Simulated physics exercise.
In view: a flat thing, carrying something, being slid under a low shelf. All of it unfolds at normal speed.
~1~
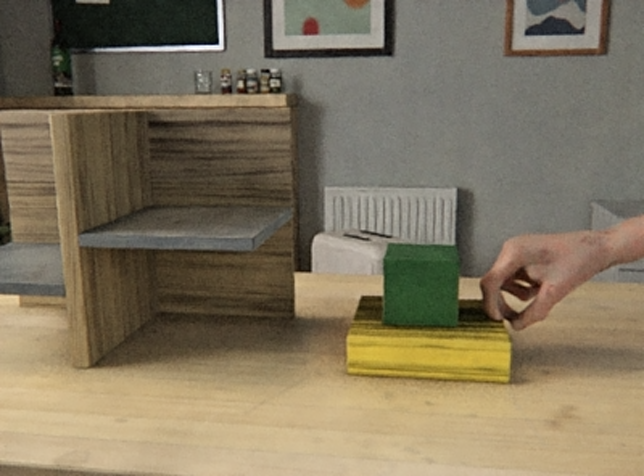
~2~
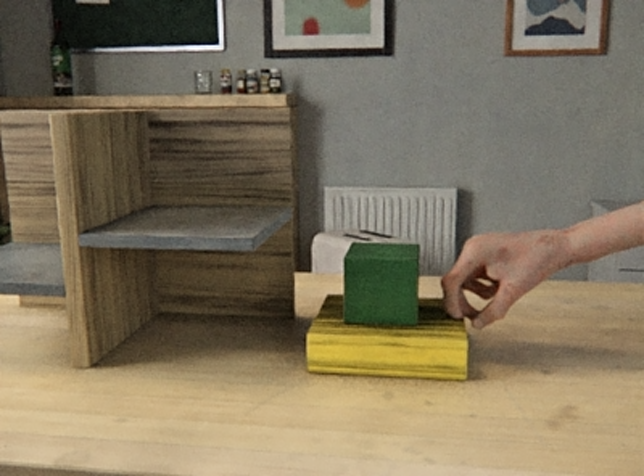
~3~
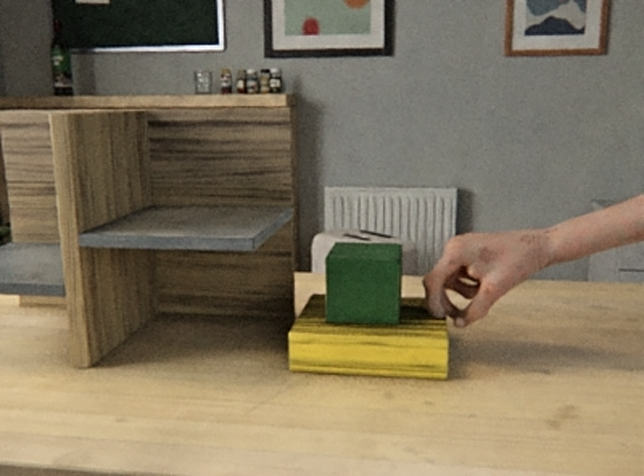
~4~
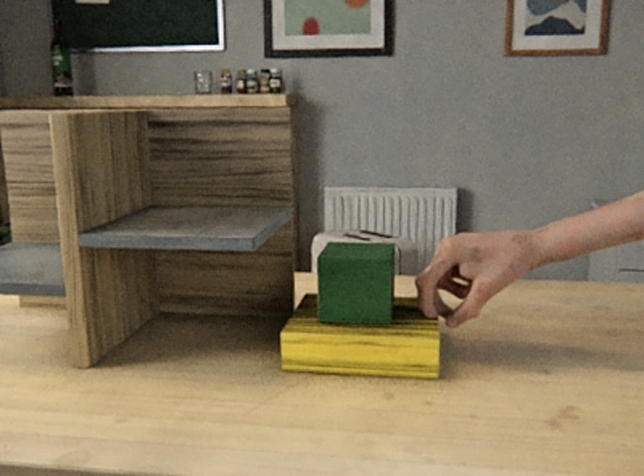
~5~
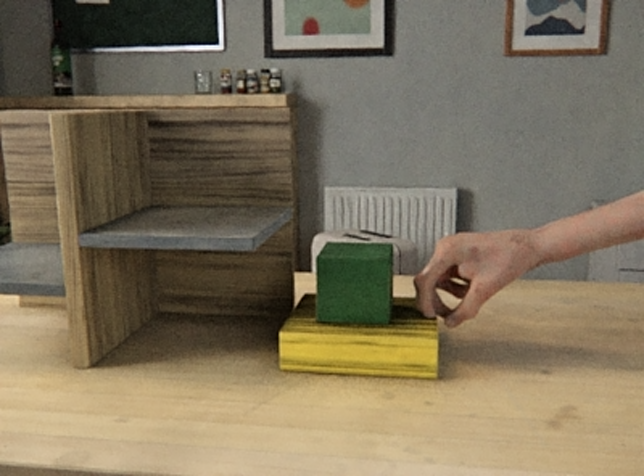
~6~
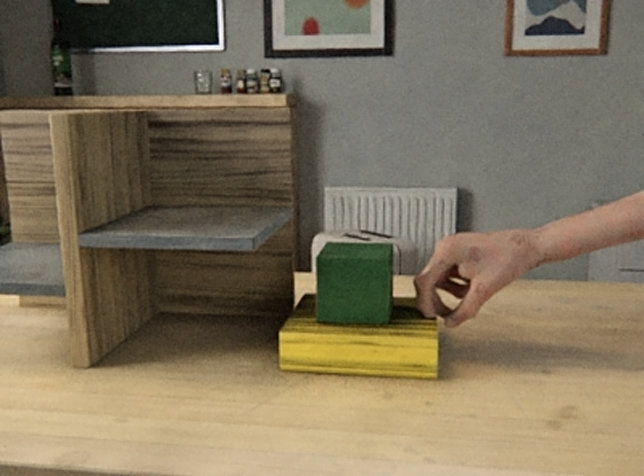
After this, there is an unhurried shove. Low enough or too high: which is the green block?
Low enough.
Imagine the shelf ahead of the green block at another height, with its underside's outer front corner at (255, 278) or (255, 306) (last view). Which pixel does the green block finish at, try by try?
First option: Roughly (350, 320); second option: Roughly (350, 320).
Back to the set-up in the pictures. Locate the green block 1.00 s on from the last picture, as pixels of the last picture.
Approximately at pixel (293, 280).
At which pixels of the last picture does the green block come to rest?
Its centre ends up near (202, 277).
Then, 1.00 s on from there, green block riding along near (293, 280).
In the end, the green block clears the shelf, near (202, 277).
